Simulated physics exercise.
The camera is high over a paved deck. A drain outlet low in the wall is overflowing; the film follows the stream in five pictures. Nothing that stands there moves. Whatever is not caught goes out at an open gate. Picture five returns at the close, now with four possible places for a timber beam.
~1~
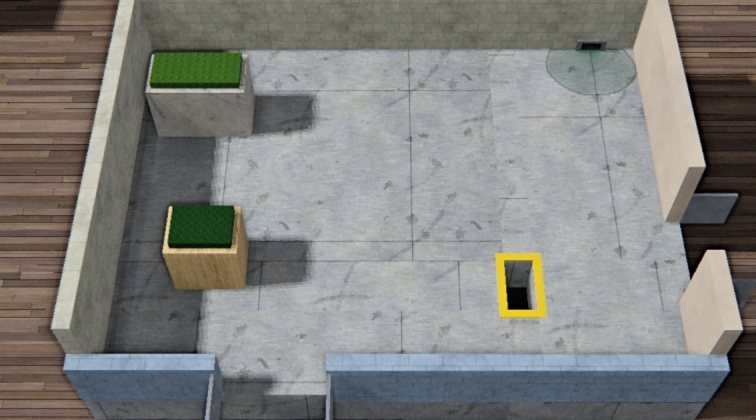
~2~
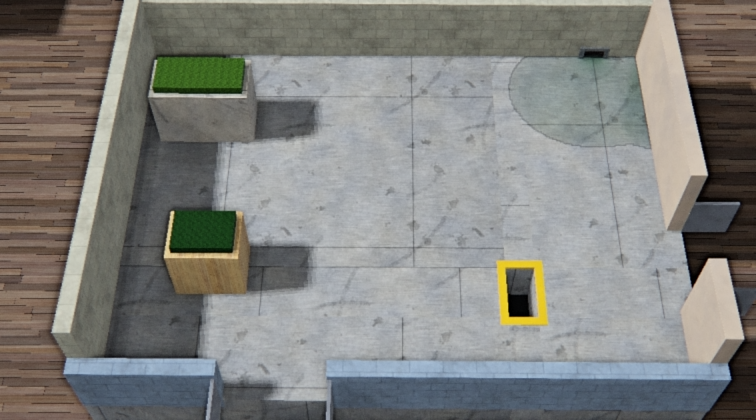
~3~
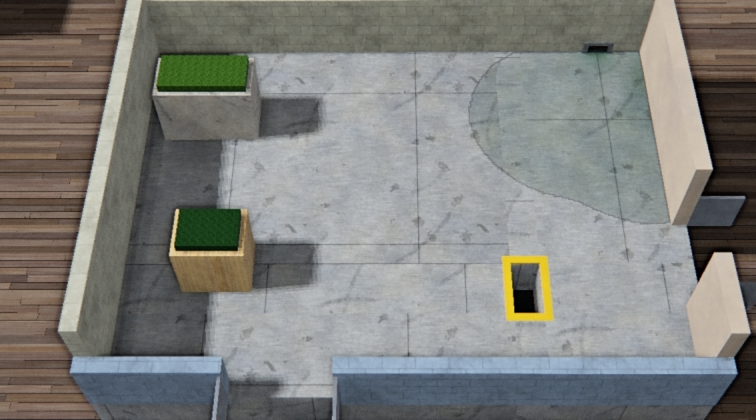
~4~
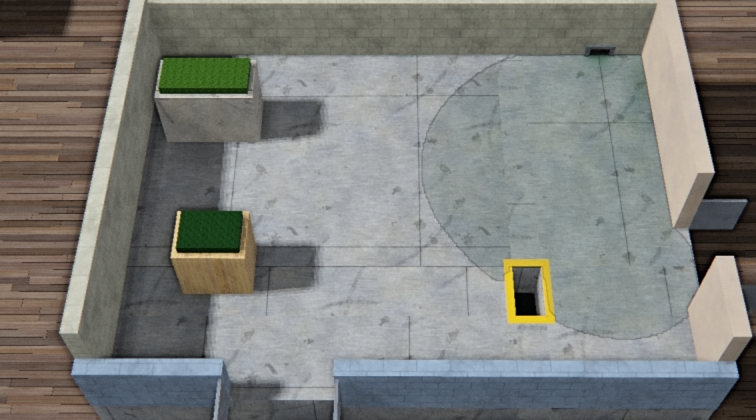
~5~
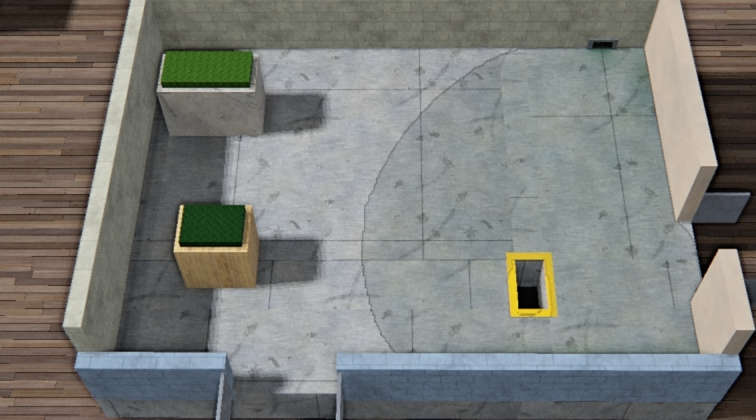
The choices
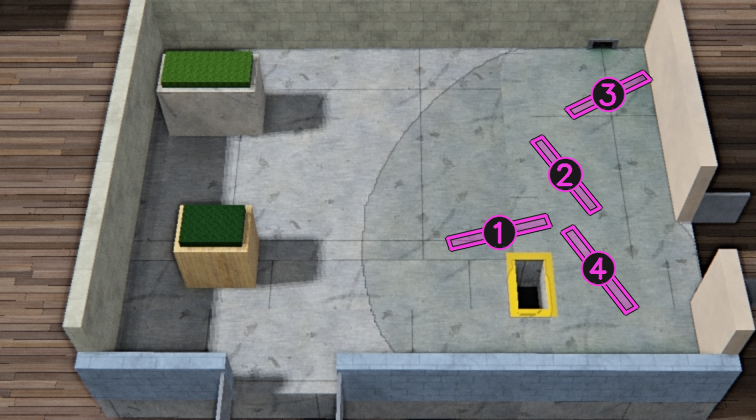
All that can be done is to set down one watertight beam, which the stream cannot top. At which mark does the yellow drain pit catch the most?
Take 4.
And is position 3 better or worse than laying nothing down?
Worse.
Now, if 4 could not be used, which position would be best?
Here it is position 1.
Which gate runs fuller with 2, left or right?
More leaves on the left.
On the marked copy, 1 from (449, 243) to (547, 220); 2 from (537, 139) to (595, 210); 3 from (570, 113) to (646, 75); 4 from (567, 229) to (631, 310).
With 1, about 17 % of the stream goes into the yellow drain pit, about 80 % out by the gates.
With 2, about 13 % of the stream goes into the yellow drain pit, about 85 % out by the gates.
With 3, about 12 % of the stream goes into the yellow drain pit, about 84 % out by the gates.
With 4, about 24 % of the stream goes into the yellow drain pit, about 73 % out by the gates.
